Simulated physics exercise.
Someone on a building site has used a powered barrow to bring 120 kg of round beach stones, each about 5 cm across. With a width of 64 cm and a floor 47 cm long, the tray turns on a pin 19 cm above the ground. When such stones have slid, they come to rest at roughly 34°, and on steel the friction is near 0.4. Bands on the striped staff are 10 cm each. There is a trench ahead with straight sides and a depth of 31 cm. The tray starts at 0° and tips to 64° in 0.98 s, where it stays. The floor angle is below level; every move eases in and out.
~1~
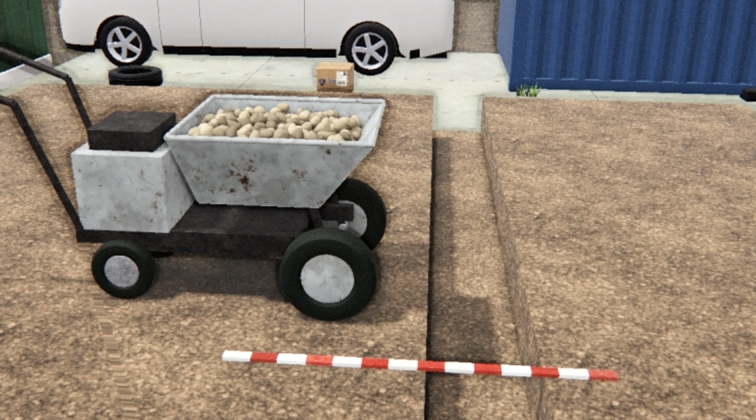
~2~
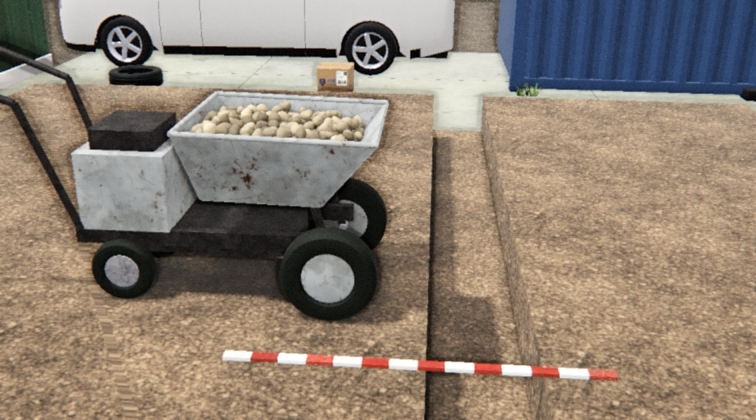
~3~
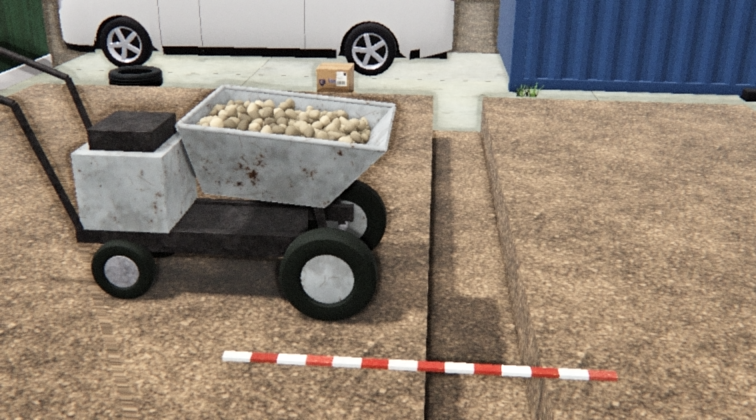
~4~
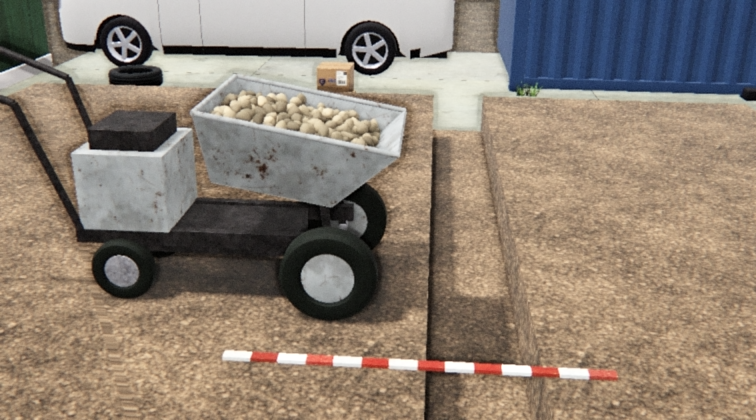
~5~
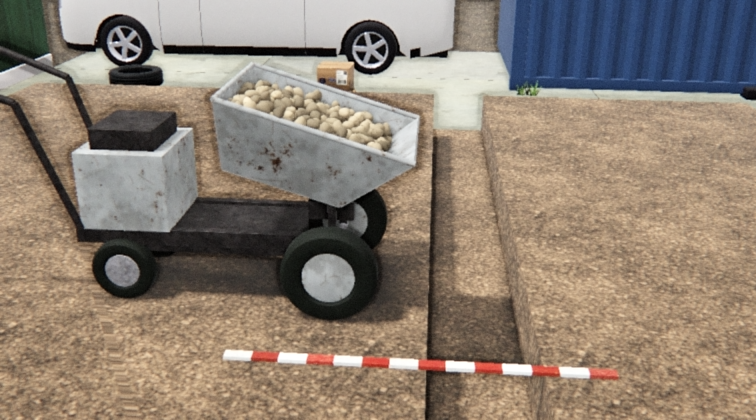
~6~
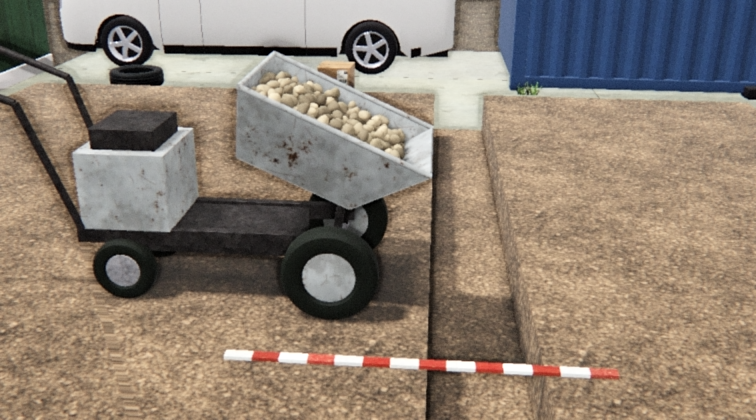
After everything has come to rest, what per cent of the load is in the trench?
I would say 62 percent.
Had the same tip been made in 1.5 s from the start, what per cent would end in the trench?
In that case, around 70%.
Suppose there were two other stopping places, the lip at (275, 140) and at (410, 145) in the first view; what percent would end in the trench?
90 %, then 35 %.
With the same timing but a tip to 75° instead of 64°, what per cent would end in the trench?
Some 60 in a hundred, I'd say.
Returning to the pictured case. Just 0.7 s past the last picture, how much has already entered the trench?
By that moment, roughly 20 per cent of the load.
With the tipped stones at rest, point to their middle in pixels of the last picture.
Around (510, 333).
Then, 0.3 s after the last picture the floor is at 54°, 100 % in the tray; the foremost stones are at (469, 209).
Then, 0.7 s after the last picture the floor is at 64°, 65 % in the tray, 22 % in the trench, 13 % past the trench; the foremost stones are at (575, 299).
Then, 1.0 s after the last picture the floor is at 64°, 30 % in the tray, 32 % in the trench, 37 % past the trench; the foremost stones are at (700, 305).
Then, 3.0 s after the last picture the floor is at 64°, 0 % in the tray, 62 % in the trench, 38 % past the trench; the foremost stones are past the picture's edge.
